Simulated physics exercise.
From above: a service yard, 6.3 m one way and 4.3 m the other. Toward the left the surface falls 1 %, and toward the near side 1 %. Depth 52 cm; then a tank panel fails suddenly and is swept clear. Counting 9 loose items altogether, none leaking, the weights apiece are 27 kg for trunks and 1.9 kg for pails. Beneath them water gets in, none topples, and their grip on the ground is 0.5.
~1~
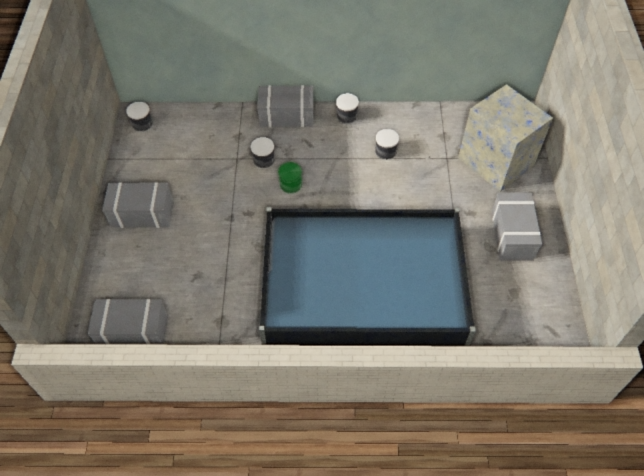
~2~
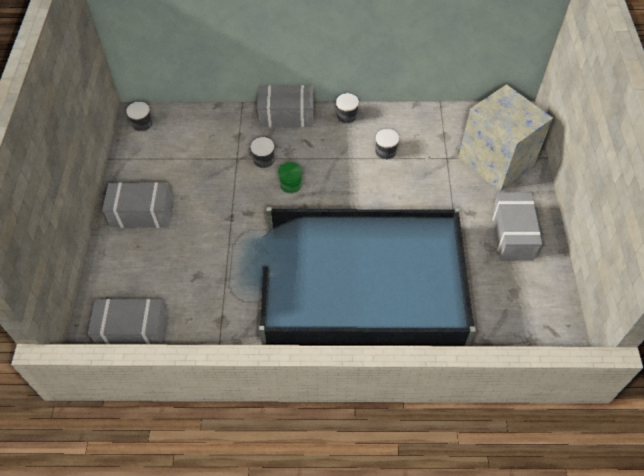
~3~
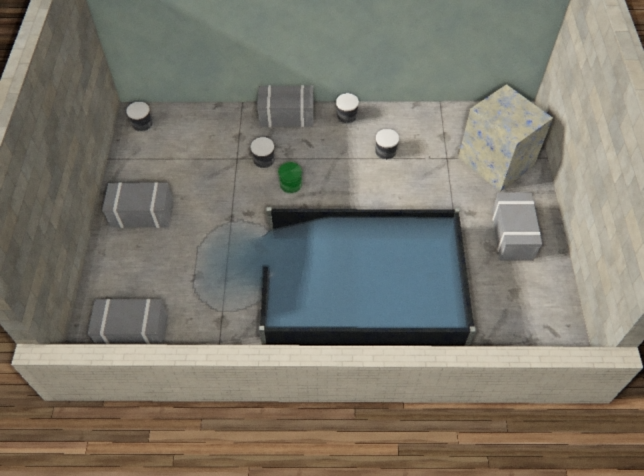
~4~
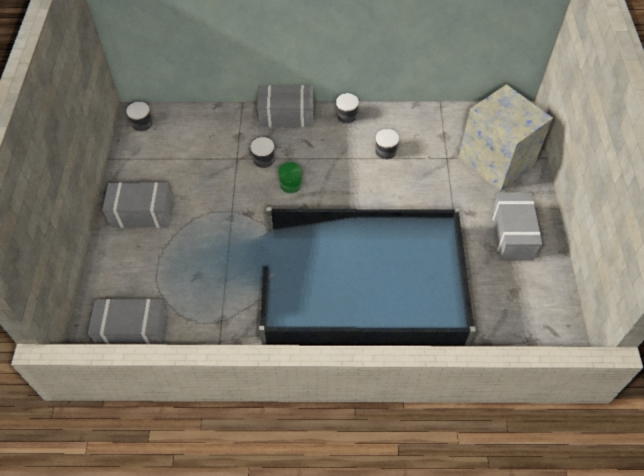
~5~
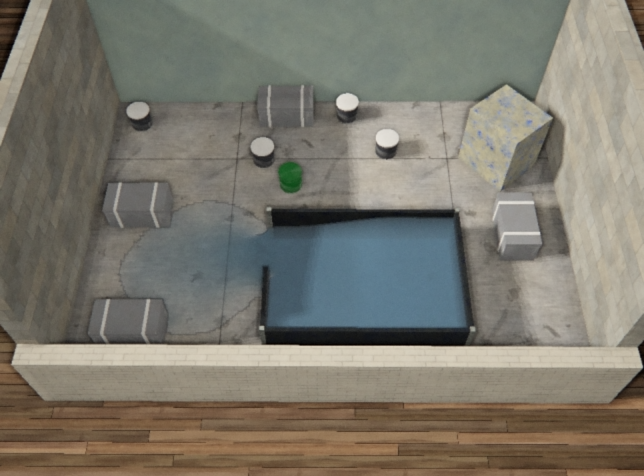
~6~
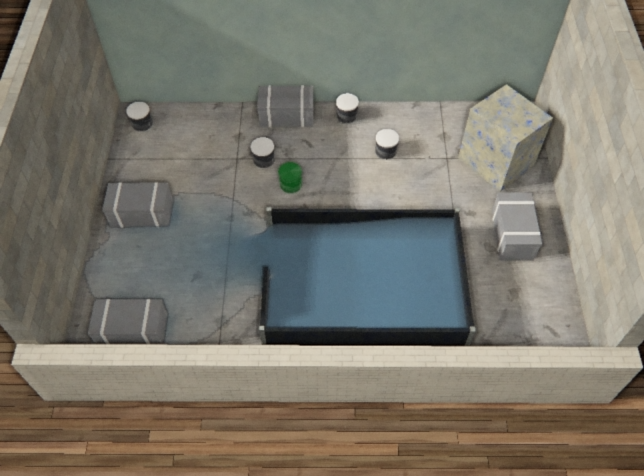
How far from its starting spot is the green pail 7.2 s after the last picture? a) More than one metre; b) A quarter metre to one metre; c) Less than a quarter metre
More than one metre (a).
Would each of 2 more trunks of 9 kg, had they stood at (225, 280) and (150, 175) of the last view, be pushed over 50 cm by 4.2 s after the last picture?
Lab note - in order: Above threshold / above threshold.
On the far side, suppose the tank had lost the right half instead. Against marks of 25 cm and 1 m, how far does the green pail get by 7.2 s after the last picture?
My answer is that the green pail edges over slightly.
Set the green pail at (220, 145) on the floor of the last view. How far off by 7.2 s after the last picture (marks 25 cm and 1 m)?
In the end it is hauled off.
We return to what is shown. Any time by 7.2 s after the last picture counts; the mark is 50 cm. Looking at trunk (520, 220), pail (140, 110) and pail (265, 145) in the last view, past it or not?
Results in listed order: Falls short / exceeds / exceeds.
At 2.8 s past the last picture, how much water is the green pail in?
Around 0 cm.
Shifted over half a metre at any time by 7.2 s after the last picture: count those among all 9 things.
The number is 7.
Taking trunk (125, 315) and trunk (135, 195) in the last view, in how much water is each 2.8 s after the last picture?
Depth approx. 9 cm / 12 cm.
Then, 0.9 s after the last picture the green pail is near (290, 171), 0.0 m from its start, aground; 0 afloat.
Then, 2.8 s after the last picture the green pail is near (290, 171), 0.0 m from its start, aground; 2 afloat.
Then, 4.8 s after the last picture the green pail is near (322, 210), 0.8 m from its start, afloat; 4 afloat.
Then, 7.2 s after the last picture the green pail is near (387, 182), 1.3 m from its start, aground; 4 afloat.
